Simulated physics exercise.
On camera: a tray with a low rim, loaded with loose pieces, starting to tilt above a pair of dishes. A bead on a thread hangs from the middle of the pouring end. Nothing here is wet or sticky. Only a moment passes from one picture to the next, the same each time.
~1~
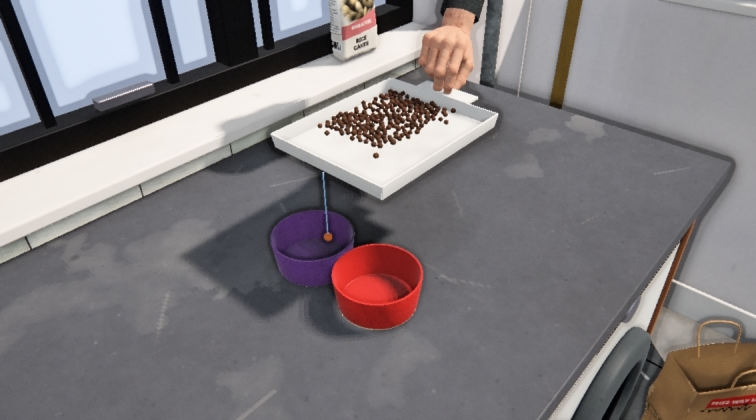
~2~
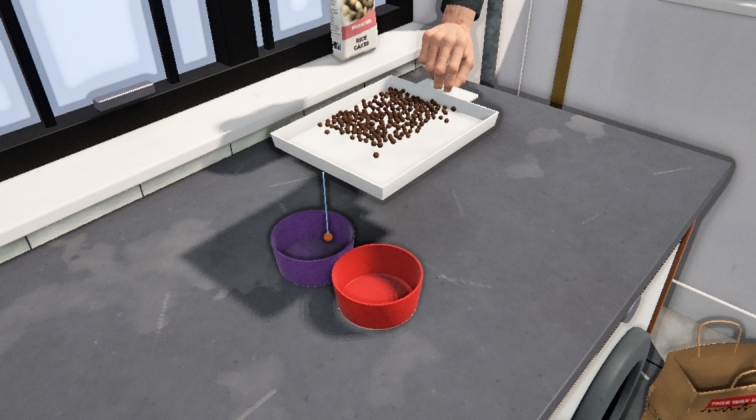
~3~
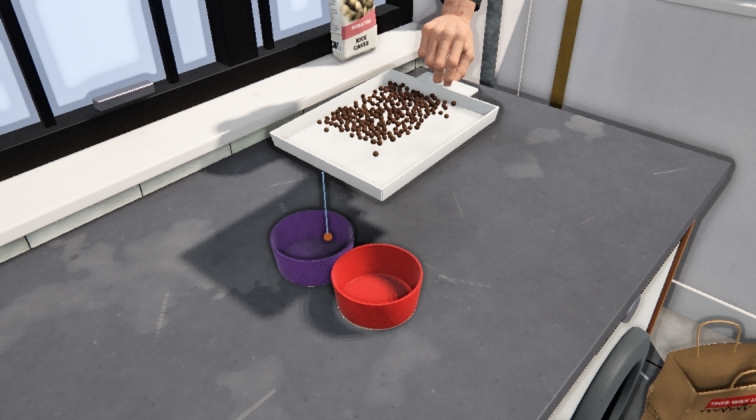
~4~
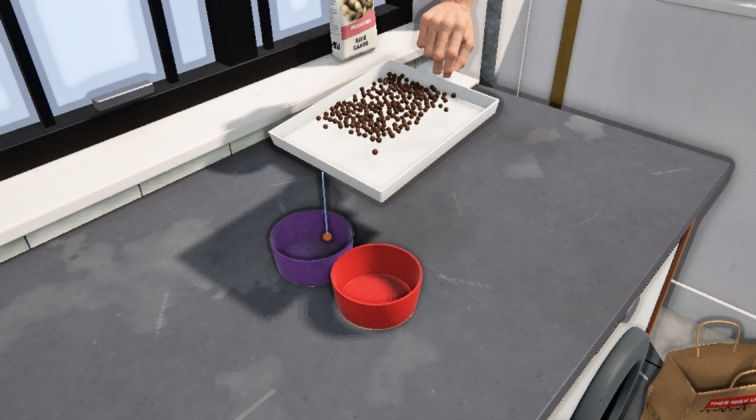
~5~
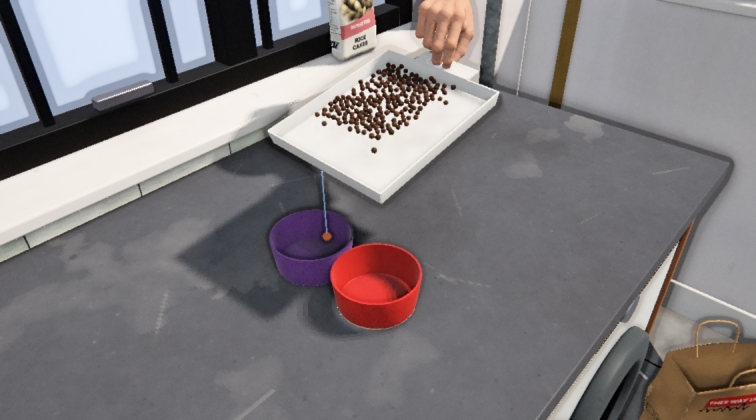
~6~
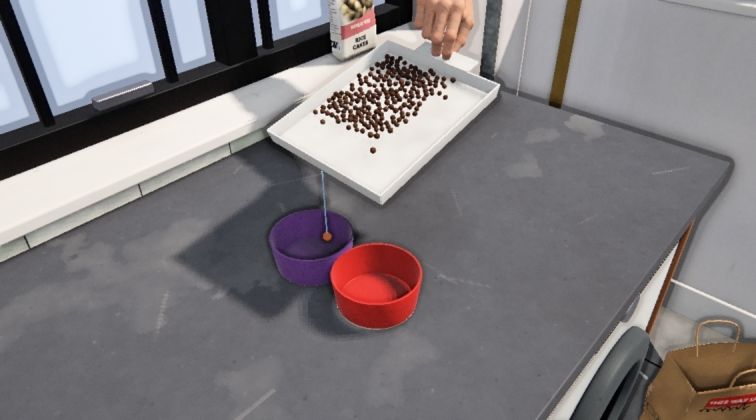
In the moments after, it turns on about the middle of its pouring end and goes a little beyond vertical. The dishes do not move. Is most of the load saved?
Together they catch over half.
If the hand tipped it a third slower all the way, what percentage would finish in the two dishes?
Near 90 %.
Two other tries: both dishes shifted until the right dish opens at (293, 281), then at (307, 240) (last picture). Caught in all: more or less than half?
First under half, then the smaller part.
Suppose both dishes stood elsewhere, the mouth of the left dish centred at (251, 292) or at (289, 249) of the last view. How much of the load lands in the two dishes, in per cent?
About 10 and 100 per cent.
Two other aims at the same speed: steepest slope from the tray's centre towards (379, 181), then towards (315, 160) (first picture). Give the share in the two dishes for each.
Near 100 % and 50 %.
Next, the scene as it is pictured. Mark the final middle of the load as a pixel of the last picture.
Roughly at (371, 303).
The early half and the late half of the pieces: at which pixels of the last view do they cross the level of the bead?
First near (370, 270), later near (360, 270).
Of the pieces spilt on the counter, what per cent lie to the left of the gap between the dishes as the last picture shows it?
About 90 per cent.
Soon, tray tipped steeply; nearly all on the tray; a stray few in the right dish; a stray few outside both; a stray few in the air.
A while on, tray tipped right over; about two thirds on the tray; about a quarter in the right dish; a stray few outside both; a small part in the air.
Towards the end, tray tipped past a quarter turn; most in the right dish; a stray few in the left dish; about a quarter outside both.
Finally, tray tipped past a quarter turn; most in the right dish; a stray few in the left dish; about a quarter outside both.
